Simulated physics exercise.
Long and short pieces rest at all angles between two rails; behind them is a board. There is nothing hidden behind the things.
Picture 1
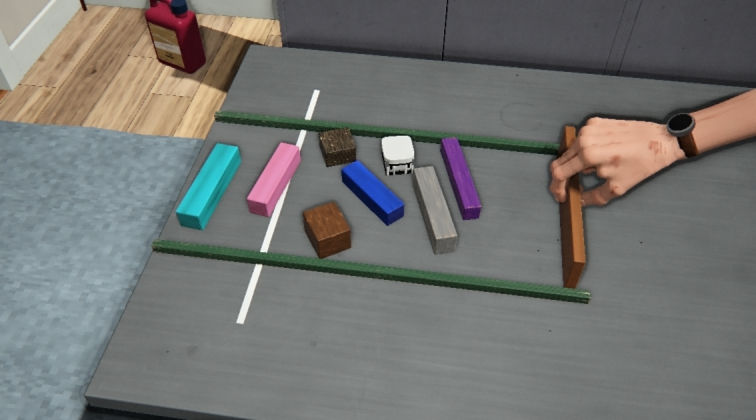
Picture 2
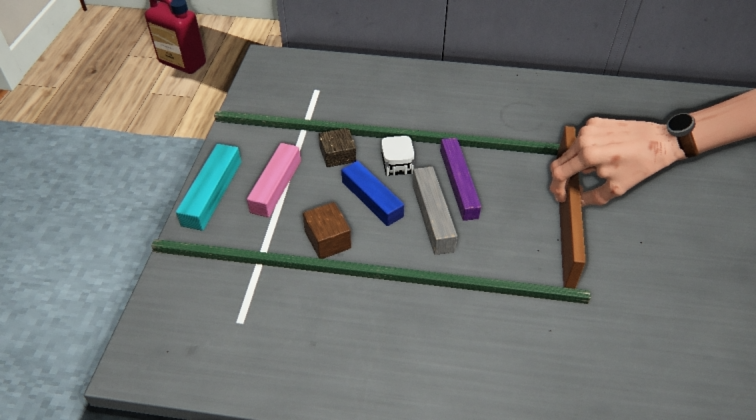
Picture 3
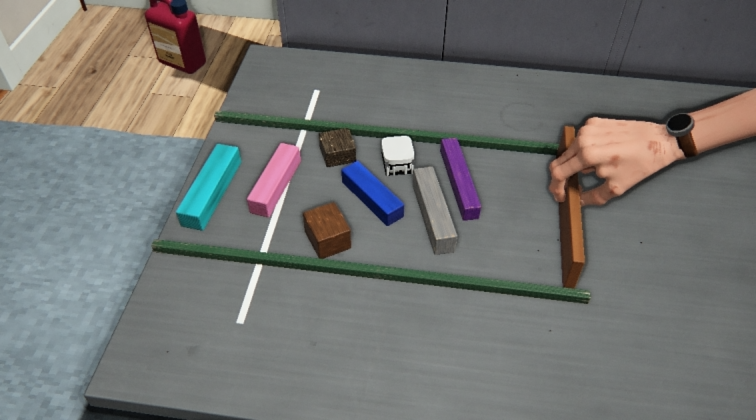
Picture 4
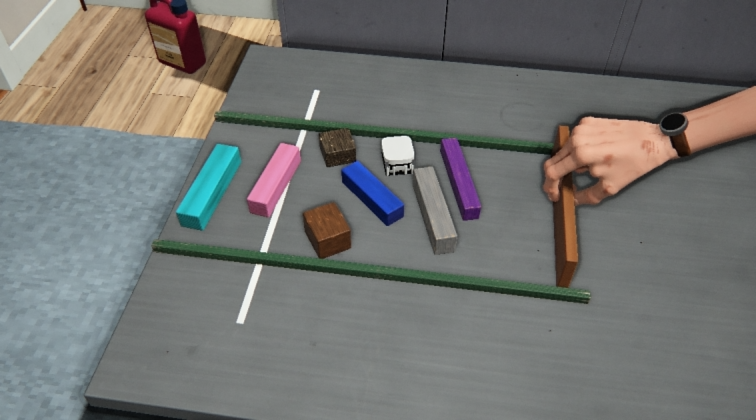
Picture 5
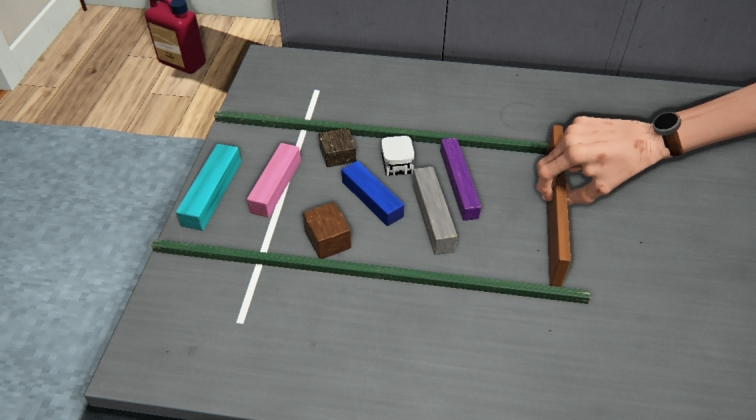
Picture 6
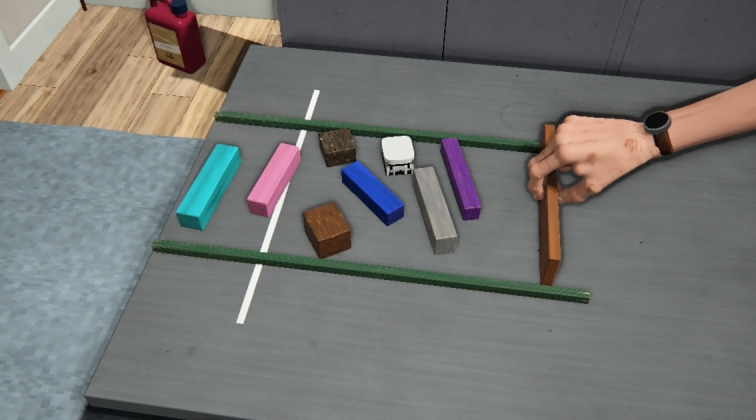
In this clip, colored sticks, two brown blocks, a grey bar and a small white object lie between two green rails, while a hand holding an upright wooden board at the right slides it slightly left; the pieces stay still.
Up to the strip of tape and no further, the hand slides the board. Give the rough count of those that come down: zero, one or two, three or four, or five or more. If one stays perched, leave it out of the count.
The push is going to knock off nothing at all.
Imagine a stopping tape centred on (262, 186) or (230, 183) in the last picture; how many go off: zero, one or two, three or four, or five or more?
Taking the two tapes in that order, the answers are just one or two and 3 or 4.
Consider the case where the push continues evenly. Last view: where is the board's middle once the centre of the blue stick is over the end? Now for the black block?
The middle is at (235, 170) when it's the blue stick, and at (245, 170) when it's the black block.
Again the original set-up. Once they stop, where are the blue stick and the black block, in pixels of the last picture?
The blue stick stops around (234, 186); the black block around (241, 135).
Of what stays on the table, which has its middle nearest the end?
That would be the turquoise stick.
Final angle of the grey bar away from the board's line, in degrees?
Misalignment: Close to 5°.
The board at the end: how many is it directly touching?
Tally at the end: 1.
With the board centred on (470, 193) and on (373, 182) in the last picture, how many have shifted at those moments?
The count reaches 1 first and 6 second.
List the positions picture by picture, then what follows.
In the first picture, turquoise stick (210, 185); pink stick (275, 179); black block (338, 147); board (570, 203); tape (285, 188).
In the second picture, pink stick (275, 179); brown block (327, 231).
In the third picture, black block (338, 147); board (569, 203).
In the fourth picture, turquoise stick (210, 186); white case (398, 156).
In the fifth picture, pink stick (275, 179); grey bar (434, 209).
In the sixth picture, turquoise stick (210, 186); pink stick (275, 179); black block (338, 147); board (547, 201); tape (285, 188).
Early on, none off yet; turquoise stick at rest near (210, 186); pink stick at rest near (275, 179); black block at rest near (338, 147).
Finally, the number that fall off is zero.
